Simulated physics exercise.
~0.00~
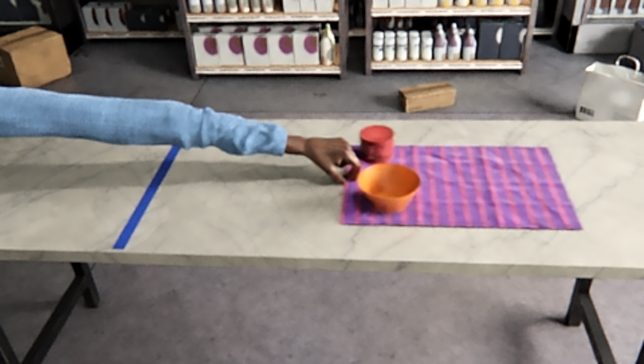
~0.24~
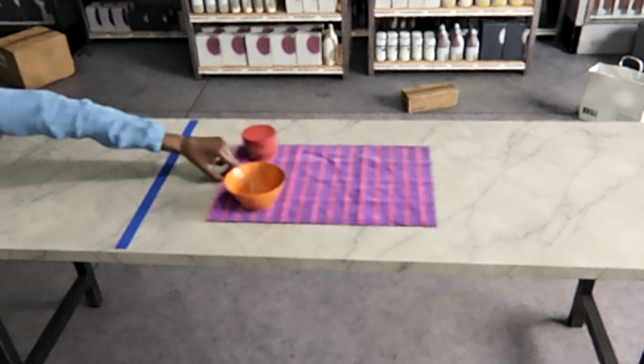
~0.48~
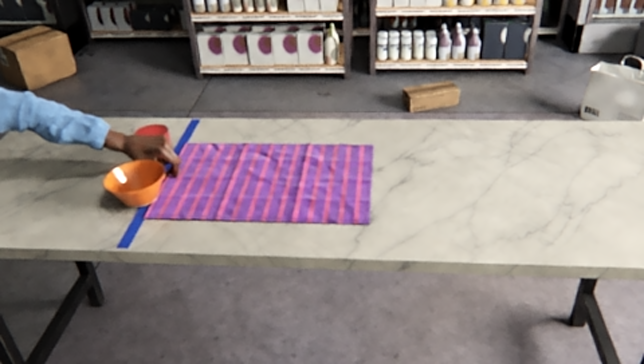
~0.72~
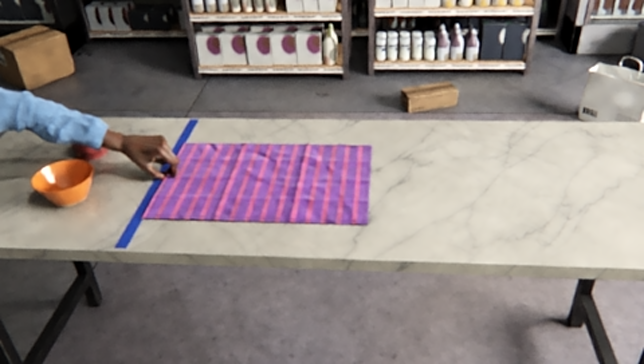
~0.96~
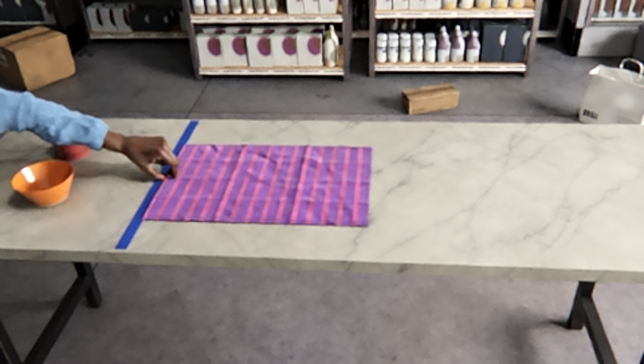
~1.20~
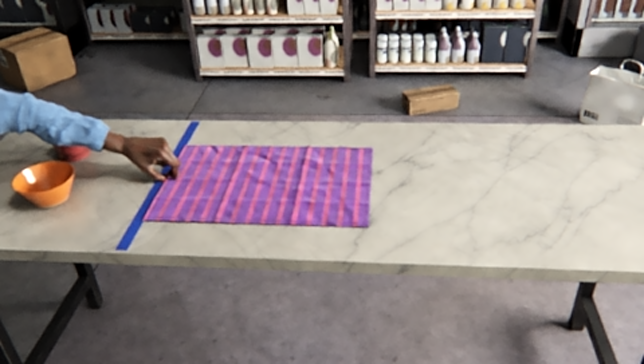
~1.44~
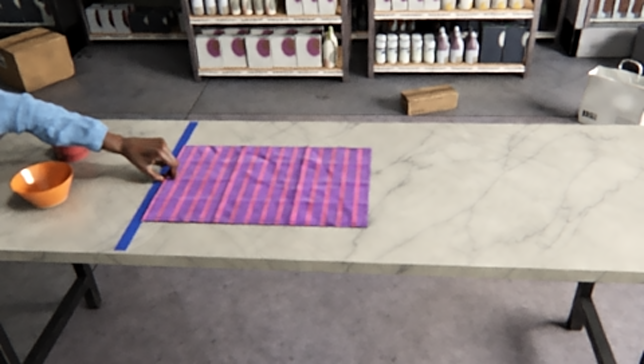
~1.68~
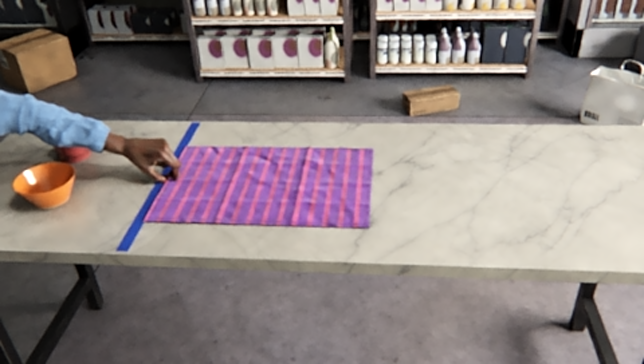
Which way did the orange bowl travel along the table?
The orange bowl travelled to the left, first riding on the towel and then sliding off past its edge.
